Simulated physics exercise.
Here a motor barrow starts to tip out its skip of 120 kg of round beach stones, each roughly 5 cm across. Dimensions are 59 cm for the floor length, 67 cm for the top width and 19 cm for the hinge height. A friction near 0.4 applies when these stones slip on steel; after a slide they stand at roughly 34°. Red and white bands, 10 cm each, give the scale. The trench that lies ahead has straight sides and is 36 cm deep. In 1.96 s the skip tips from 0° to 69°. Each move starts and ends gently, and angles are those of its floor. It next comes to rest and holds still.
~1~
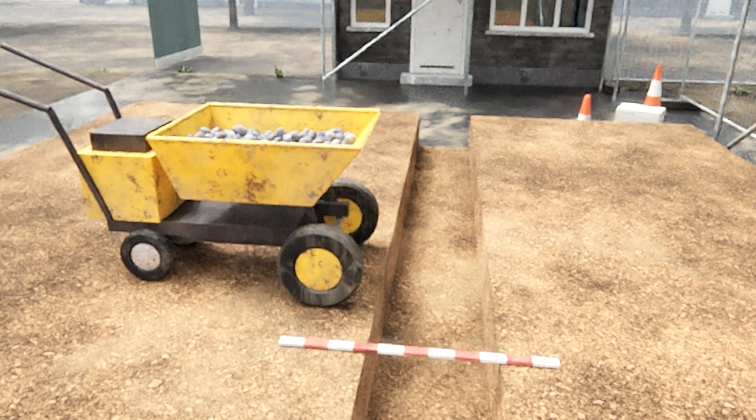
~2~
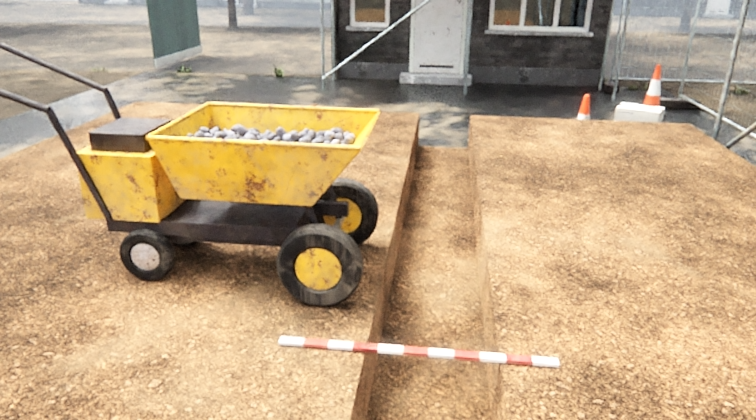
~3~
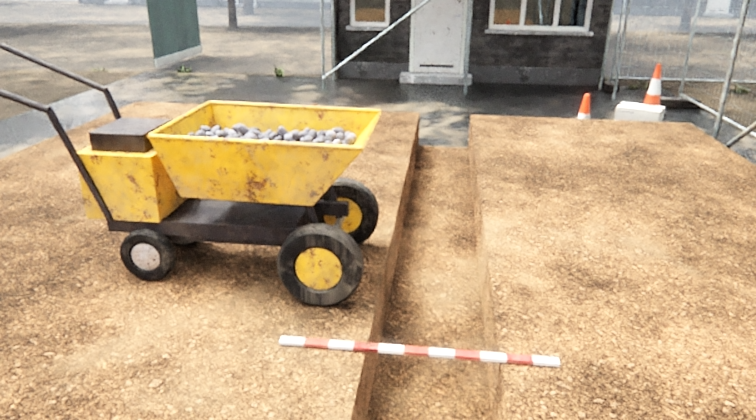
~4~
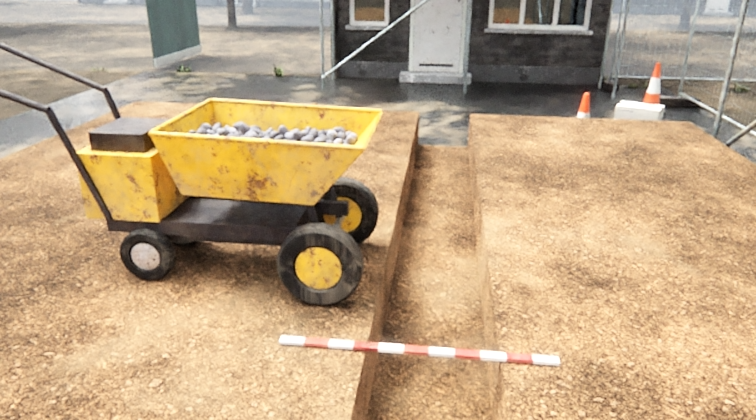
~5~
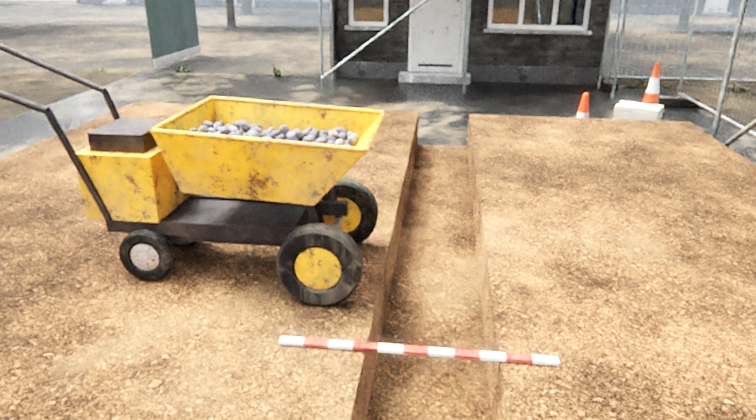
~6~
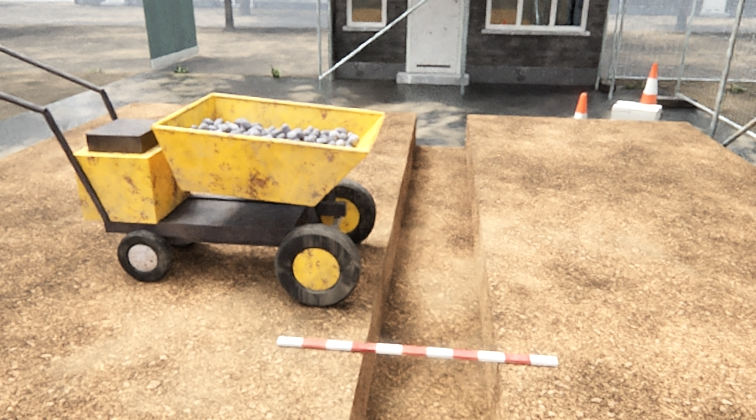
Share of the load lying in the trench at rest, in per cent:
57 per cent.
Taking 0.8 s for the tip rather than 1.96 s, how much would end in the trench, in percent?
My guess is near 40 percent.
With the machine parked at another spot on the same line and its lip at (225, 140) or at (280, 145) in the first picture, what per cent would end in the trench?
That gives roughly 80 per cent and roughly 100 per cent.
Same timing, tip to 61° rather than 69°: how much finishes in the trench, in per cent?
Share in trench: Approx. 70%.
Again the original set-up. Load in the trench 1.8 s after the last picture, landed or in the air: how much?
Close to 30 per cent at that time.
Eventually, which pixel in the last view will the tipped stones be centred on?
The stones end up centred near (479, 326).
Then, 1.2 s after the last picture the floor is at 58°, 99 % in the skip, 1 % in the trench; the foremost stones are at (464, 223).
Then, 1.8 s after the last picture the floor is at 69°, 32 % in the skip, 30 % in the trench, 38 % past the trench; the foremost stones are at (614, 291).
Then, 2.1 s after the last picture the floor is at 69°, 12 % in the skip, 43 % in the trench, 44 % past the trench; the foremost stones are at (683, 304).
Then, 4.1 s after the last picture the floor is at 69°, 0 % in the skip, 57 % in the trench, 43 % past the trench; the foremost stones are at (704, 306).
